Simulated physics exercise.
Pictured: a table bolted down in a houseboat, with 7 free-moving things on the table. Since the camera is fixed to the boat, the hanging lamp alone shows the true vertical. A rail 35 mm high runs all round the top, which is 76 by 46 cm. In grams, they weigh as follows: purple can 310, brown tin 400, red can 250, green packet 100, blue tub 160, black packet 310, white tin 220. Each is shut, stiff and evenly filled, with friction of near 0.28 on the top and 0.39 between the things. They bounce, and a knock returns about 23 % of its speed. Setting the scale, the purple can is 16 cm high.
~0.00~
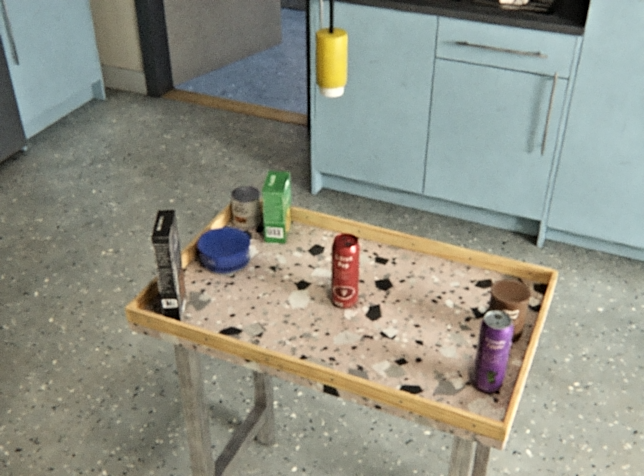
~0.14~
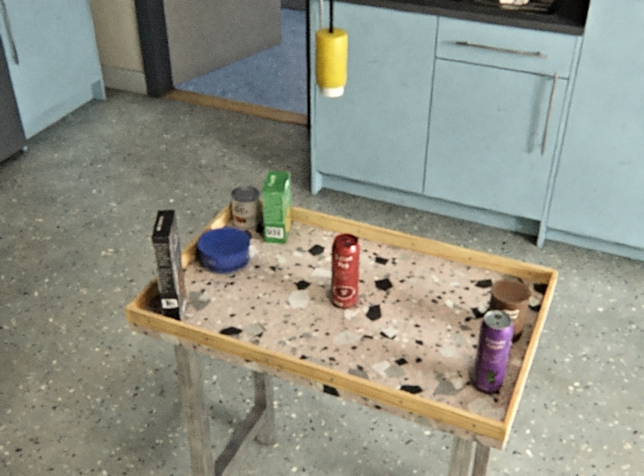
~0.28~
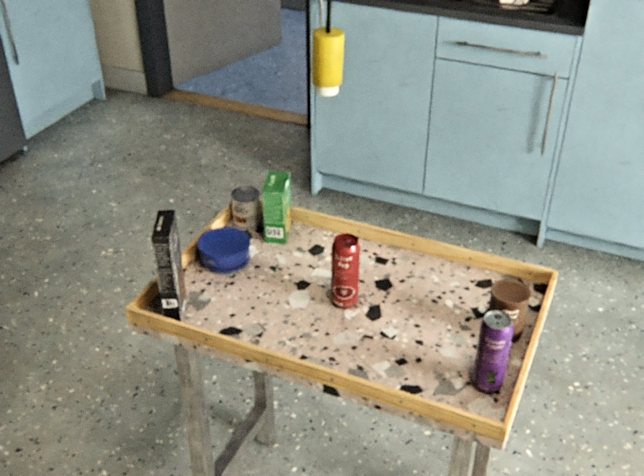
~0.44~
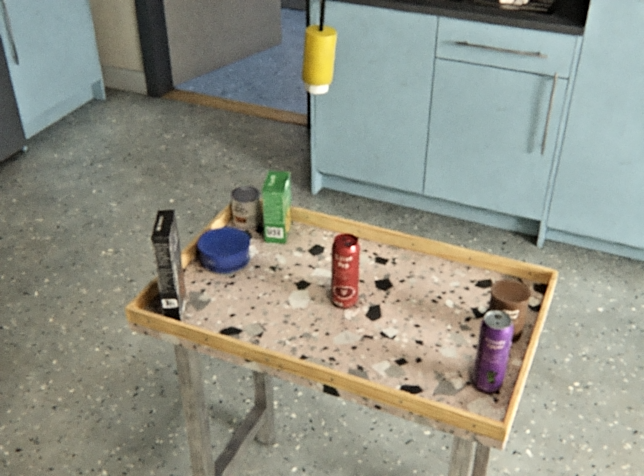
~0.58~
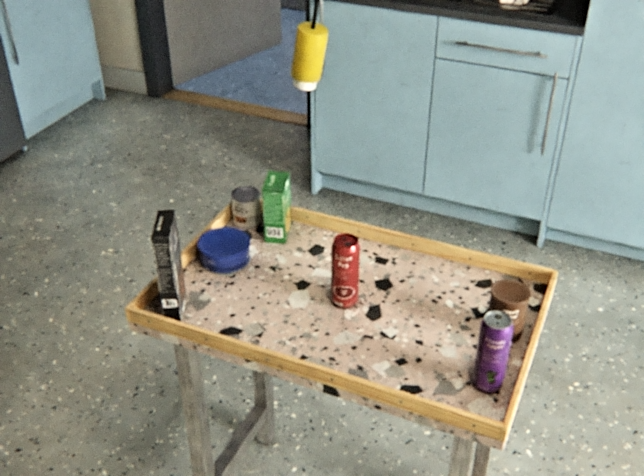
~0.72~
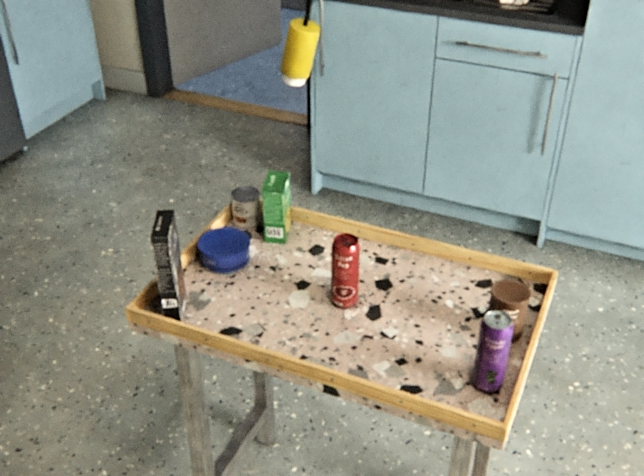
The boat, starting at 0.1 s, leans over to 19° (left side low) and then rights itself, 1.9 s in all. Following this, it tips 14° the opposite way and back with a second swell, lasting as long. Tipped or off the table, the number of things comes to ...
... exactly one.
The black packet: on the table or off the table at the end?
When everything stops, the black packet is out of bounds.
By 1.32 s, boat heeled 15°, left side down; black packet now off the table; brown tin 6 cm from its spot near (479, 305); purple can 5 cm from its spot near (464, 345).
By 1.62 s, boat heeled 7°, left side down; brown tin 9 cm from its spot near (461, 300); purple can 9 cm from its spot near (445, 340); red can 10 cm from its spot.
When it is over (4.4 s), off the table, black packet; not toppled but over 5 cm from the start, purple can, brown tin and red can; the other 3 within 5 cm of the start. End places, in pixels of the last picture, purple can near (445, 340), brown tin near (461, 300).
